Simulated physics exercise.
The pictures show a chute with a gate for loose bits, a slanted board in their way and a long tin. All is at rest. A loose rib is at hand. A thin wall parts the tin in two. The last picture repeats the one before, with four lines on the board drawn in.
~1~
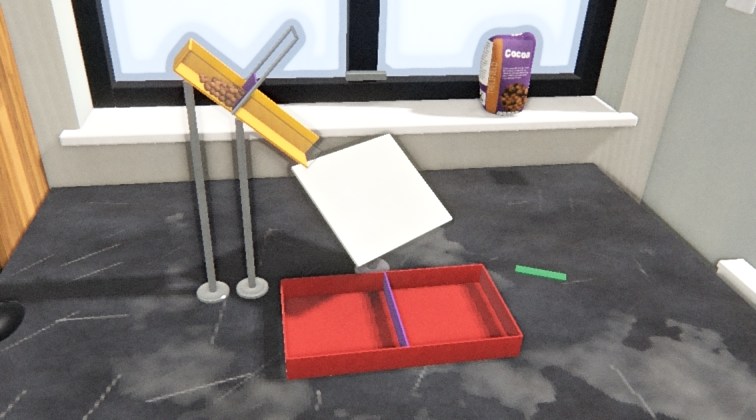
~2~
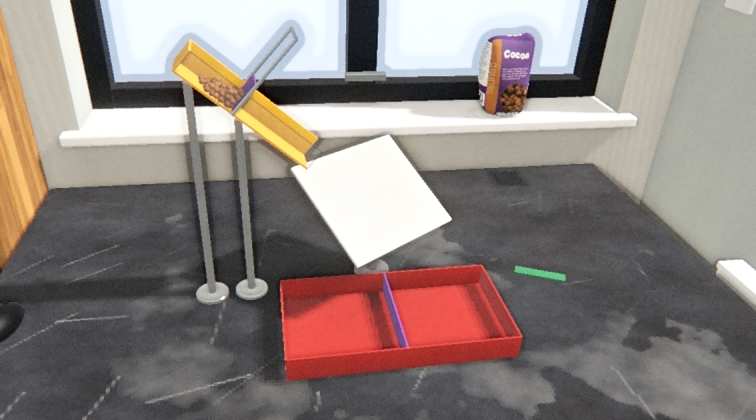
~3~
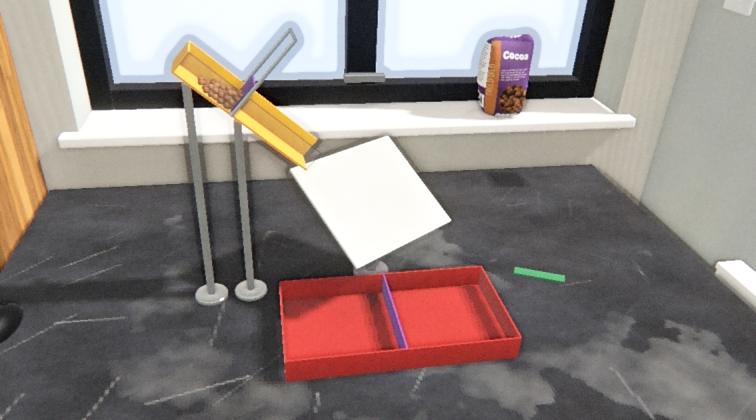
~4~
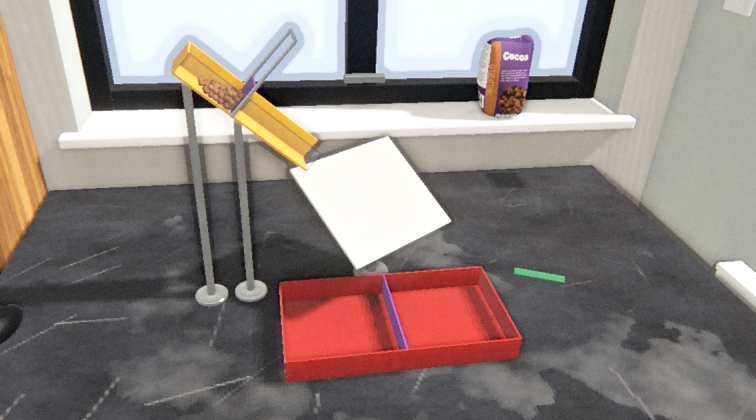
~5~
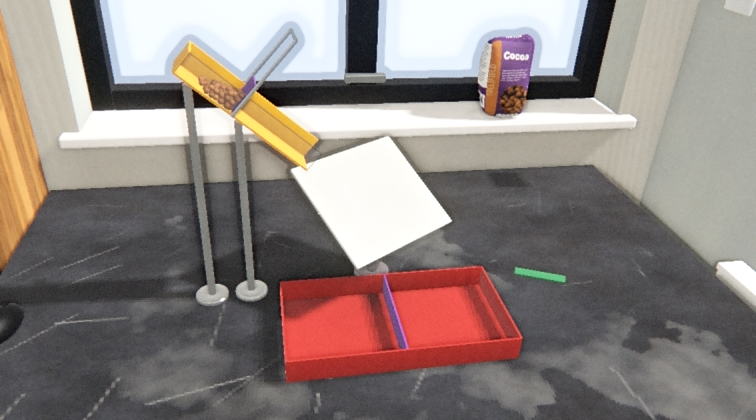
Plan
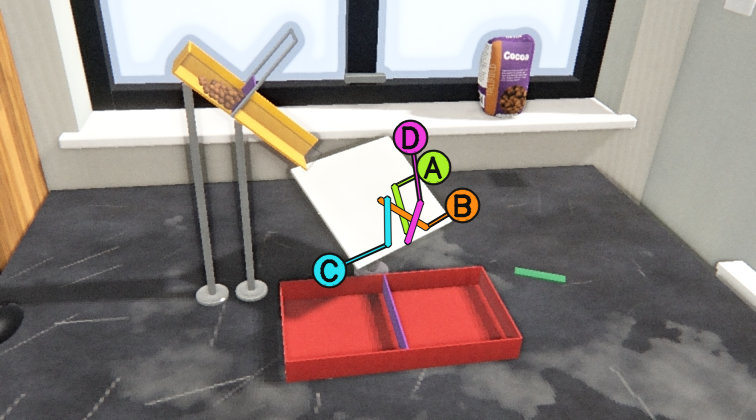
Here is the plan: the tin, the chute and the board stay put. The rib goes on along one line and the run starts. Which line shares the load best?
Line C.
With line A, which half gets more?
Right.
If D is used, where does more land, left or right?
Right.
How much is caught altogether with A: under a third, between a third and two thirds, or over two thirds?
It is over two thirds.
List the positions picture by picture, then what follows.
Load behind the gate at (225, 91), cereal balls; lip of the chute at (306, 161), sloping fairly steeply, in the first picture.
Middle of the board at (375, 195), tilted fairly steeply; middle of its low edge at (408, 241); of its high edge at (343, 150), in the second picture.
Front corners of the tin at (286, 361) and (521, 338); front end of its middle wall at (407, 349); gate still shut at (251, 84), in the third picture.
Middle of the load at (224, 94); lip at (304, 164), in the fourth picture.
Middle of the load at (224, 94); lip at (305, 164), in the fifth picture.
On the marked copy, line A from (394, 186) to (407, 231); line B from (380, 200) to (426, 227); line C from (387, 199) to (388, 244); line D from (420, 202) to (407, 241).
With A, of what is caught, a small part in the left half, nearly all in the right.
With B, of what is caught, a stray few in the left half, nearly all in the right.
With C, of what is caught, about half in the left half, about half in the right.
With D, of what is caught, a stray few in the left half, nearly all in the right.
